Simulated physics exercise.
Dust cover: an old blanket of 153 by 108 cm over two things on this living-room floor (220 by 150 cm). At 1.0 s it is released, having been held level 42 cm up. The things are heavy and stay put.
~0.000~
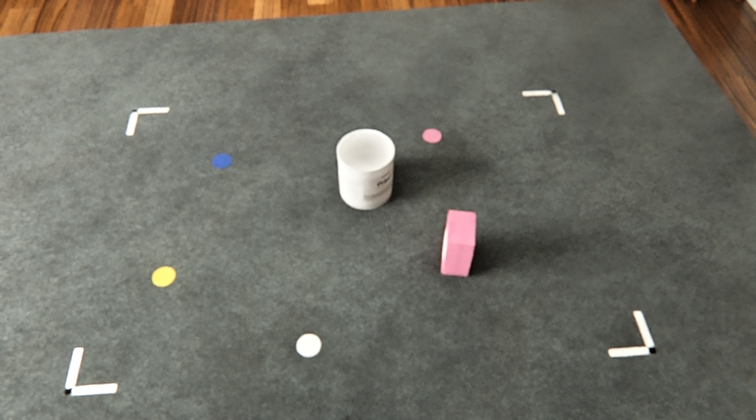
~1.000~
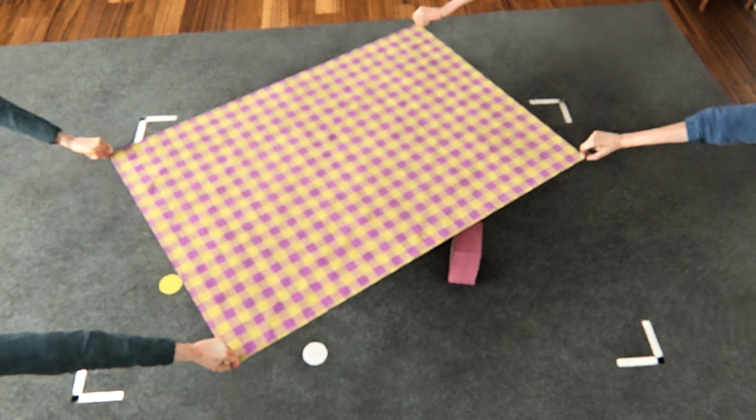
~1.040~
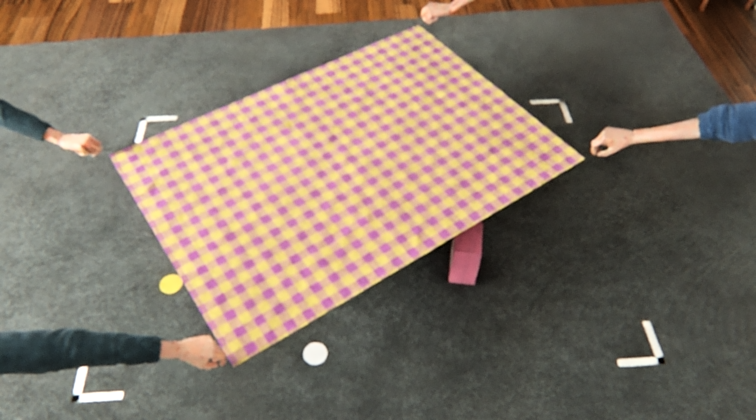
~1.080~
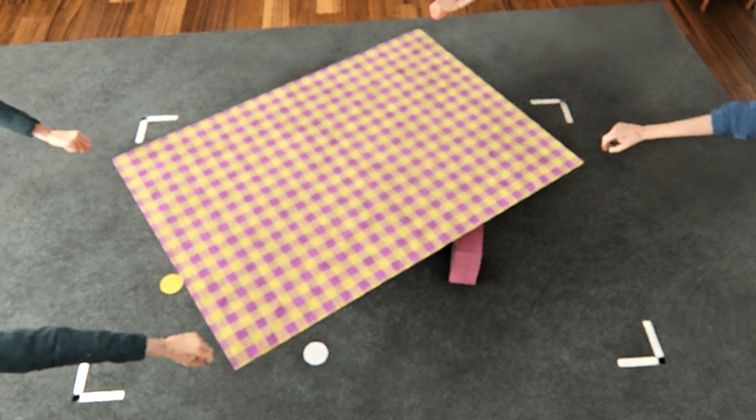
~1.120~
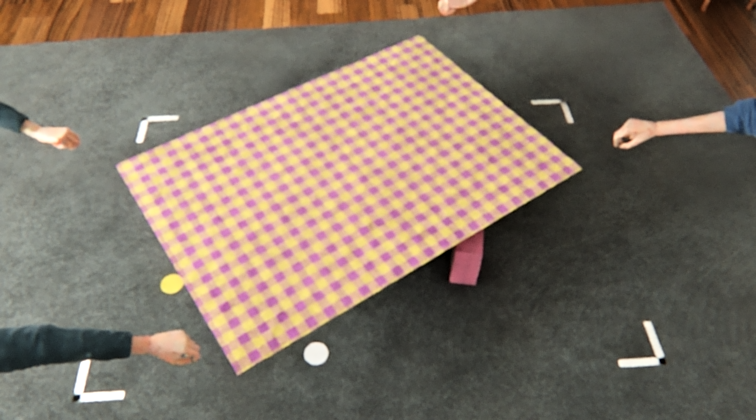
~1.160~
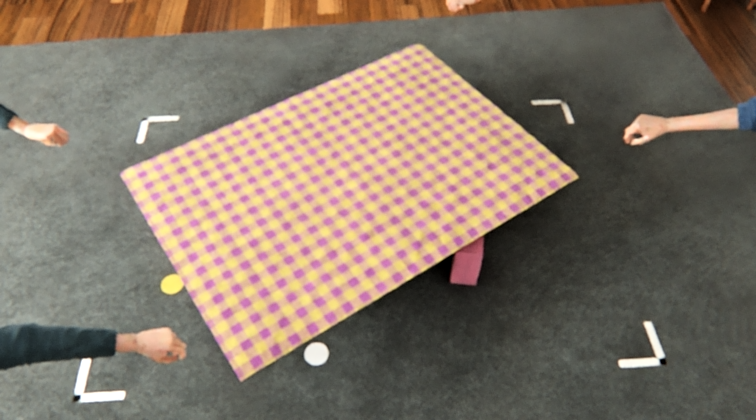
A yellow and purple checked blanket was held flat by four hands above a white bin and a pink carton, then the hands let go and drew back as it sank slightly, still spread out.
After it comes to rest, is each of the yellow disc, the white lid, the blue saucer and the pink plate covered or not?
Result: Yellow disc stays uncovered, white lid ends under the cloth, blue saucer remains in the open, pink plate vanishes under it.
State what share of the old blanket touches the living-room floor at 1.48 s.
I'd put it near 30 in a hundred.
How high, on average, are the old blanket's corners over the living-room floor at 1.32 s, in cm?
I'd put their mean height at around 6 cm.
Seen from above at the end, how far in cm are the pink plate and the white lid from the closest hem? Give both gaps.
Roughly 6 cm, then 8 cm.
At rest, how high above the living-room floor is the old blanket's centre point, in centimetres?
Roughly 22 cm high.
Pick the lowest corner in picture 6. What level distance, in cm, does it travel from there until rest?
Roughly 12 cm.
At 1.3 s, 0 % of it is down, spanning 179 by 165 cm, above pink plate, white lid.
At 1.5 s, 30 % of it is down, spanning 169 by 156 cm, above pink plate, white lid.
At 1.6 s, 35 % of it is down, spanning 165 by 154 cm, above pink plate, white lid.
At 1.8 s, 35 % of it is down, spanning 164 by 154 cm, above pink plate, white lid.
At 3.3 s, 35 % of it is down, spanning 164 by 153 cm, above pink plate, white lid.
